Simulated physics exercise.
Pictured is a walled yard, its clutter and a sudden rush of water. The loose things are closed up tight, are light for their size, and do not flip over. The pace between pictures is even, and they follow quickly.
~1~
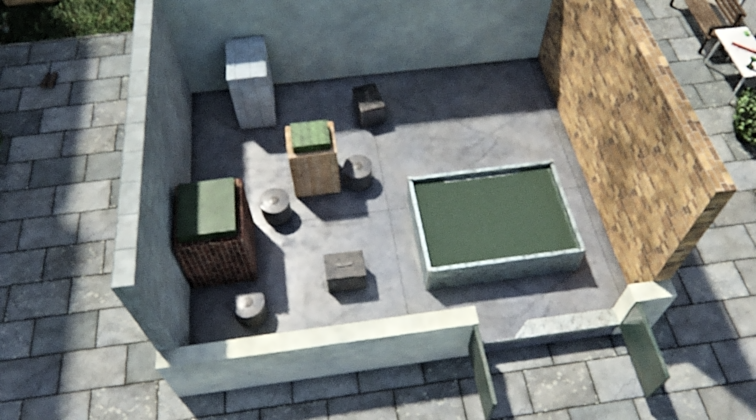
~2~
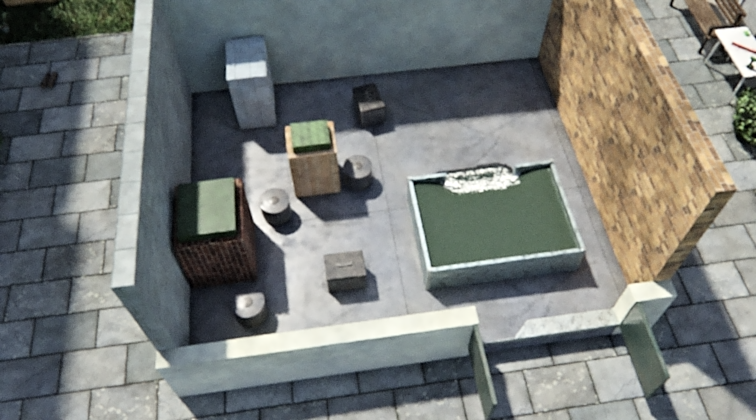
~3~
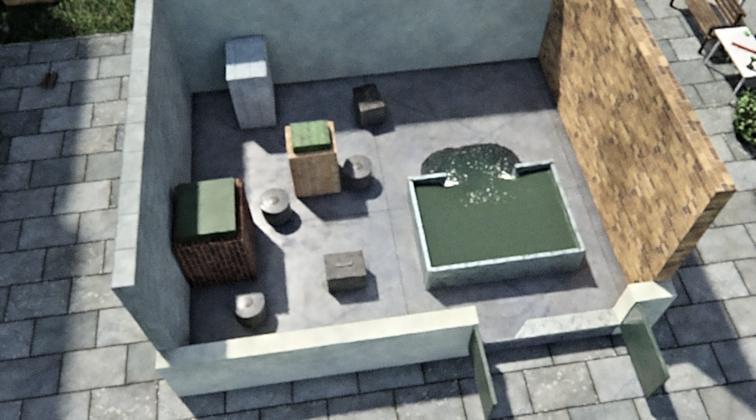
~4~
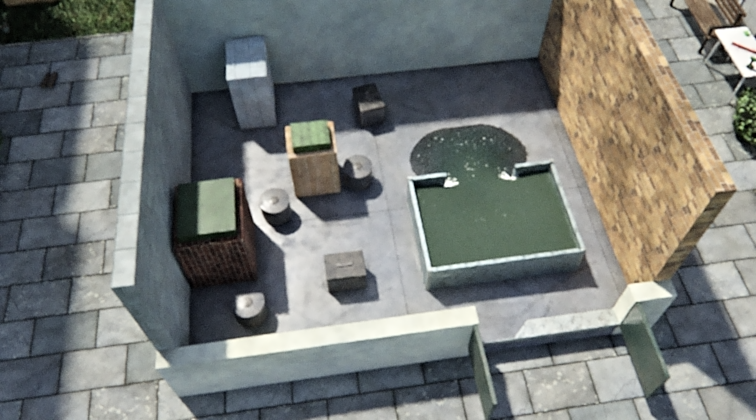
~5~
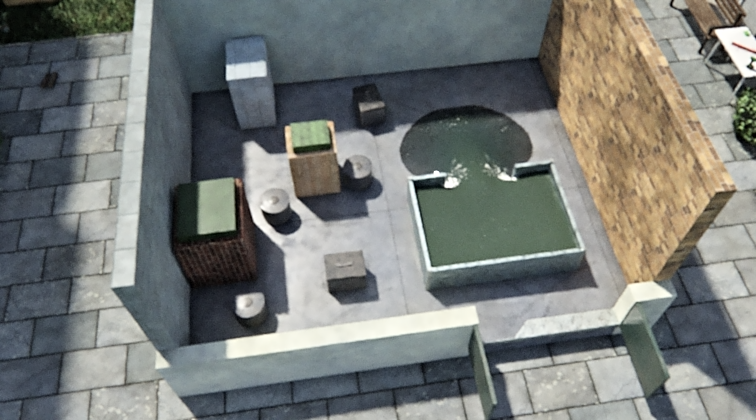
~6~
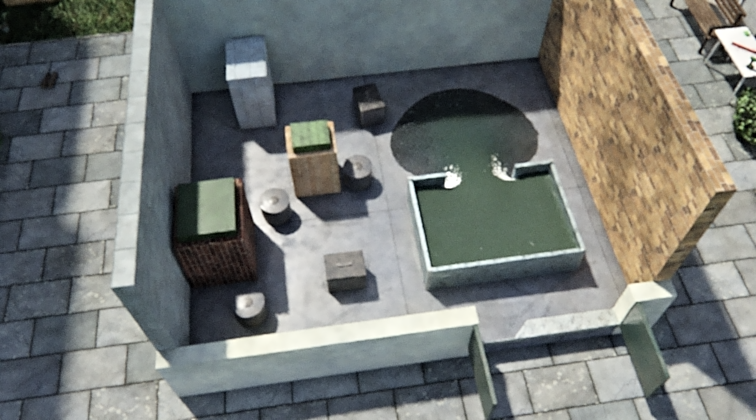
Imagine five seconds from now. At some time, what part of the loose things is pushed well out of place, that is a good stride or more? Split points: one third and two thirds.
It stays below a third.
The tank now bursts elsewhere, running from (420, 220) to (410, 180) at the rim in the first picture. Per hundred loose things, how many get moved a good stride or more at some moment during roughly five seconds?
I'd guess close to 60 percent.
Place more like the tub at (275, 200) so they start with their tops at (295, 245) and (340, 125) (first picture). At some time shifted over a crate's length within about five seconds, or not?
Going by the order given: Stays in place, stays in place.
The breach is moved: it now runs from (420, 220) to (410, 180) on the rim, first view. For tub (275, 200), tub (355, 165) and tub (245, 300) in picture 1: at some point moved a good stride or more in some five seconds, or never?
Here's my take, in sequence: Dislodged that far, dislodged that far, and dislodged that far.
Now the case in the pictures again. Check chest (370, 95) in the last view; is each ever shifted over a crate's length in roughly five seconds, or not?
Over that mark.
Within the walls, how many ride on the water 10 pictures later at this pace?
Exactly 0 of them.
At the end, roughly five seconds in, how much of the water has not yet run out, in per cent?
100 %.
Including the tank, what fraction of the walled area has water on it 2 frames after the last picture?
30 per cent, roughly.
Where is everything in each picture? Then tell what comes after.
The first picture shows a tub at (357, 166), on the bottom; a tub at (247, 302) rests on the ground; 0 of 5 have shifted.
The second picture shows a tub at (357, 166), on the bottom; a tub at (247, 302), on the bottom; 0 of 5 have shifted.
The third picture shows a tub at (357, 166) rests on the ground; a tub at (247, 302) rests on the ground; 0 of 5 have shifted.
The fourth picture shows a tub at (357, 166) rests on the ground; a tub at (247, 302) rests on the ground; 0 of 5 have shifted.
The fifth picture shows a tub at (357, 166) rests on the ground; a tub at (247, 302), on the bottom; 0 of 5 have shifted.
The sixth picture shows a tub at (357, 166), on the bottom; a tub at (247, 302) rests on the ground; 0 of 5 have shifted.
A moment on, 0 of 5 are well off their spots; 0 afloat.
Next, 0 of 5 are well off their spots; 0 afloat.
Later, 1 of 5 are well off their spots; 0 afloat.
In the end, 1 of 5 are well off their spots, and 1 have been at some point; 1 afloat.
